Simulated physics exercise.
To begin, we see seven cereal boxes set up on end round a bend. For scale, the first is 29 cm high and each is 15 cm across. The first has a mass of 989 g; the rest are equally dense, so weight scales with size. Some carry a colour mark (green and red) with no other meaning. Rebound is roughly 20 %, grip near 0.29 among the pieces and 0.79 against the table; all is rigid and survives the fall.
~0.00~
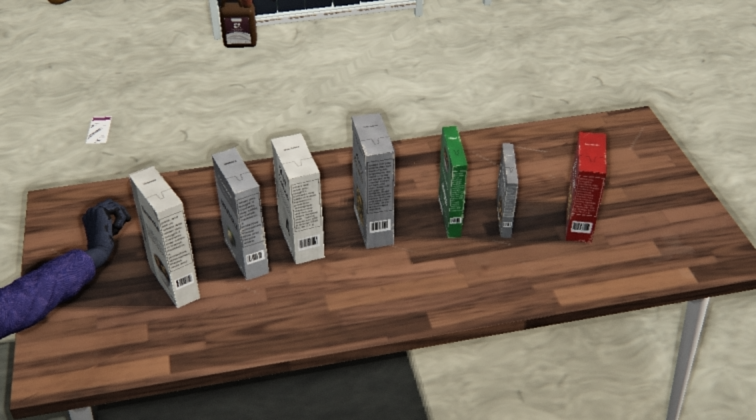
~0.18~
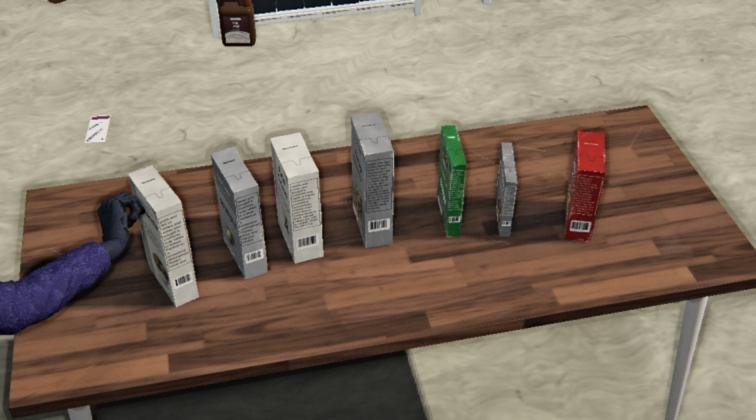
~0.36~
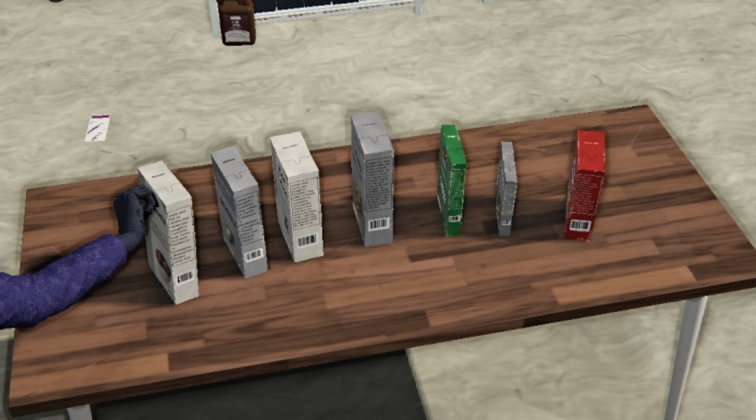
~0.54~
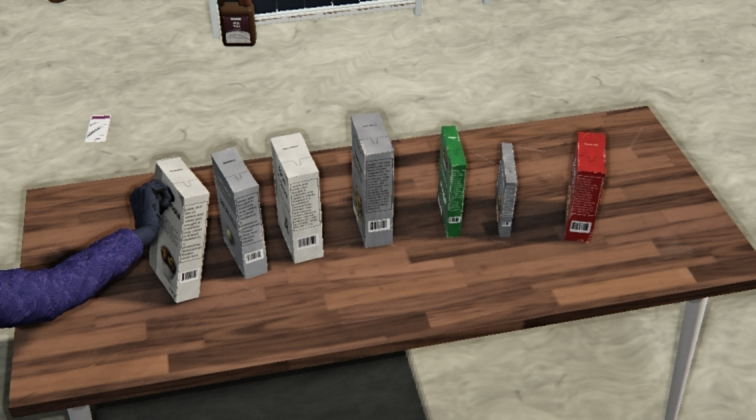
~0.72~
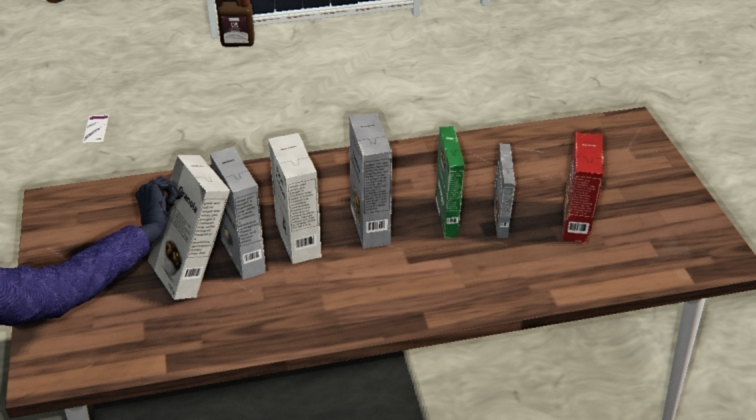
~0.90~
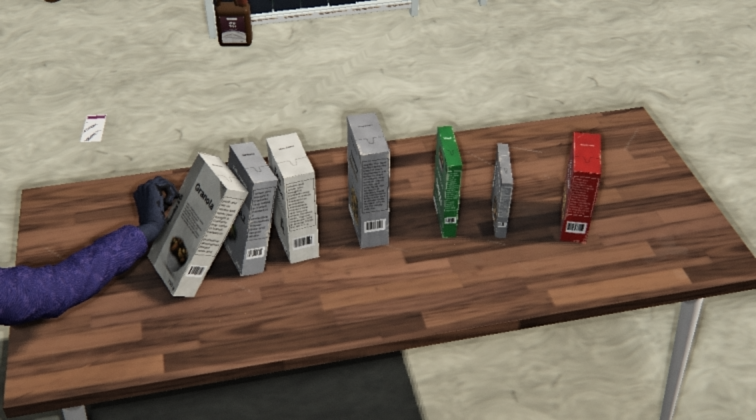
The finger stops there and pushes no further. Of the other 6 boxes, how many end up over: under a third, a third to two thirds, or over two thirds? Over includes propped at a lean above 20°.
Over two thirds.
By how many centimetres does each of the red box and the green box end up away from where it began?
Result: Red at 20 cm, green at 10 cm.
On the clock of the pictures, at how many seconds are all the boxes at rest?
Close to 2.0 seconds, I'd say.
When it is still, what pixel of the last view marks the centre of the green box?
About (494, 196).
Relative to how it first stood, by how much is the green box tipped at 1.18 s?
Near 0 degrees from how it began.
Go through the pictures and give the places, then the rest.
In the first frame (places mark the middle of the side facing us), finger (117, 214) 48 mm from the first box; red box (586, 208); green box (457, 204); the rest undisturbed.
In the second frame, finger (131, 206) 13 mm from the first box; red box (584, 208).
In the third frame, finger (146, 199) pushing; red box (584, 207); the rest undisturbed.
In the fourth frame, finger (162, 194) pushing; red box (585, 208); the rest undisturbed.
In the fifth frame, finger (168, 191) stopped; red box (582, 209); the rest undisturbed.
In the sixth frame, finger (166, 191) stopped; red box (580, 209); green box (452, 203); steepest lean 12°, the box at (259, 230); one has shifted.
After 1.18 s, 2 of the 6 other boxes over.
After 1.42 s, 4 of the 6 other boxes over; green box leaning 25°.
After 1.62 s, 6 of the 6 other boxes over; green box lying flat; red box leaning 22°.
At rest (2.1 s), 6 of the 6 other boxes over; red box lying flat; green box lying flat. That is 100 per cent. Not one is left standing. As the last picture would show them, middles, red box near (648, 219), green box near (495, 196).
